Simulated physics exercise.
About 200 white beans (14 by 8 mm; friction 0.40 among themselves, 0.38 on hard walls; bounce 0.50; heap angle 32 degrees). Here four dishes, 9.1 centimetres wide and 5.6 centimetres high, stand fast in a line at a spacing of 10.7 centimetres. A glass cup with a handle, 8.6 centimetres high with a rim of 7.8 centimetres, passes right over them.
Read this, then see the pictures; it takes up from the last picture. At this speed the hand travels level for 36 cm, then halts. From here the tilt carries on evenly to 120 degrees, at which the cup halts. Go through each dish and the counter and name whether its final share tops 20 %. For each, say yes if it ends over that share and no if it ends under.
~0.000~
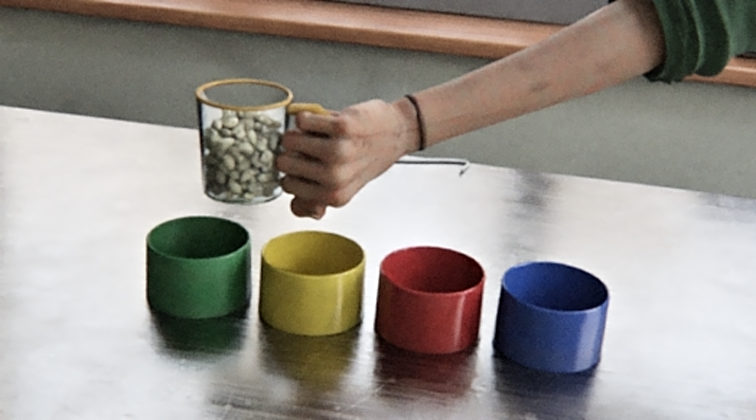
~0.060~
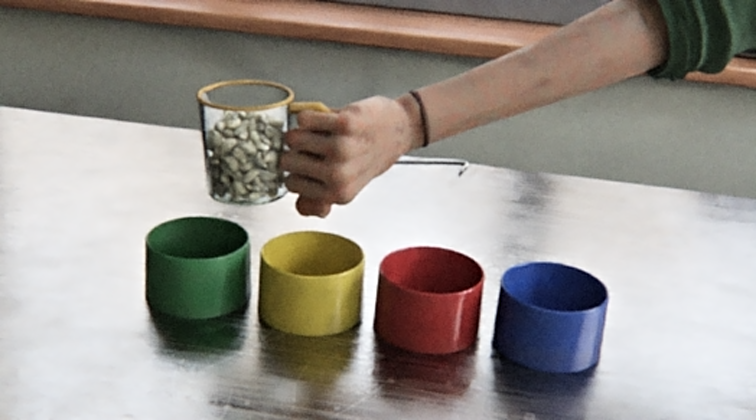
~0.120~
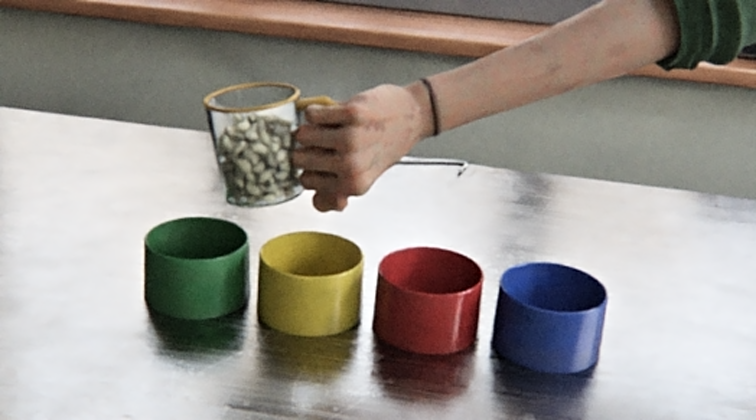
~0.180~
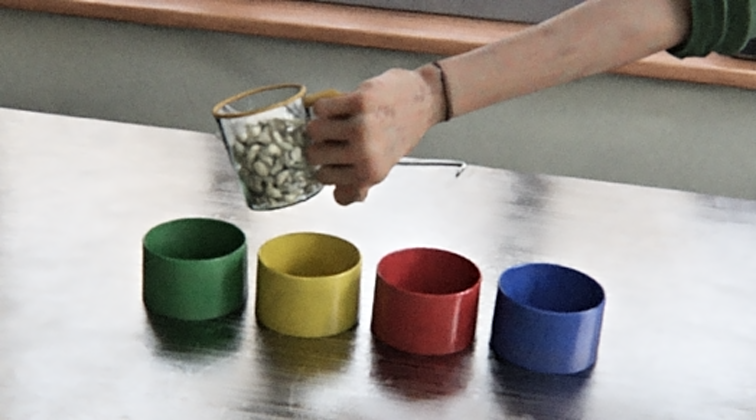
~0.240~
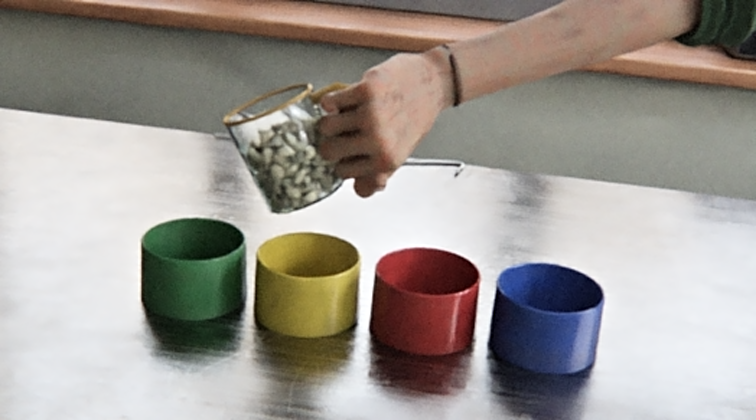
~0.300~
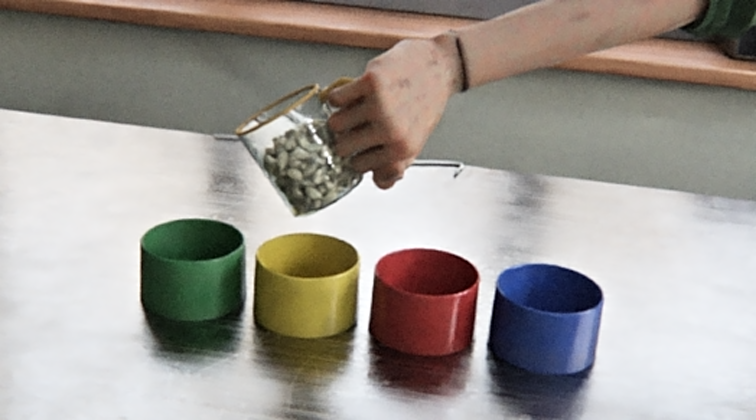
Result: Red: In excess of a fifth; blue: Not in excess of a fifth; green: Not in excess of a fifth; yellow: Not in excess of a fifth; counter: Not in excess of a fifth.
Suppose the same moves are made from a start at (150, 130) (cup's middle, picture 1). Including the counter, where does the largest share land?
The largest share ends at yellow.
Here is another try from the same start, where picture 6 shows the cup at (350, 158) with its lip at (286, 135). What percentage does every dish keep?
In the end red holds 0, blue holds 90, green holds 0, yellow holds 0.
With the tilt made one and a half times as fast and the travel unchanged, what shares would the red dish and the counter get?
Then the red dish would get 40 and the counter 20.
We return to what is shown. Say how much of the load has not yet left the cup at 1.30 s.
Roughly 0 percent.
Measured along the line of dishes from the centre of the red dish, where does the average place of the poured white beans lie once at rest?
I'd put it near 1 cm to the right of the dish's middle.
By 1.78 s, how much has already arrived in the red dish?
Some 80 in a hundred by then.
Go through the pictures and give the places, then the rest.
Cup at (244, 143), tilt 0 degrees, lip at (200, 90), moved 0.0 cm; middle of the pieces at (250, 161); green dish at (199, 237); yellow dish at (314, 253); red dish at (433, 270); blue dish at (555, 286), in the first frame.
Cup at (247, 143), tilt 2 degrees, lip at (201, 92), moved 0.4 cm; middle of the pieces at (254, 161), in the second frame.
Cup at (258, 145), tilt 8 degrees, lip at (208, 98), moved 1.4 cm; middle of the pieces at (267, 163), in the third frame.
Cup at (272, 148), tilt 17 degrees, lip at (216, 108), moved 2.9 cm; middle of the pieces at (283, 164), in the fourth frame.
Cup at (287, 150), tilt 25 degrees, lip at (227, 118), moved 4.3 cm; middle of the pieces at (300, 165), in the fifth frame.
Cup at (303, 153), tilt 33 degrees, lip at (239, 129), moved 5.7 cm; middle of the pieces at (318, 165); green dish at (193, 240); yellow dish at (308, 256); red dish at (427, 272); blue dish at (550, 288). Its pace works out near 140 degrees a second; the hand travels 24 cm a second, in the sixth frame.
Then, at 0.90 s, tilt 116 degrees; cup holds 80 %, red 15 %.
Then, at 1.30 s, tilt 120 degrees; cup holds 0 %, red 80 %, blue 5 %.
After 1.78 s, tilt 120 degrees; cup holds 0 %, red 80 %, blue 5 %.
By 2.3 s all is still; red 80 %, blue 5 %, green 0 %, yellow 0 %, counter 10 %.
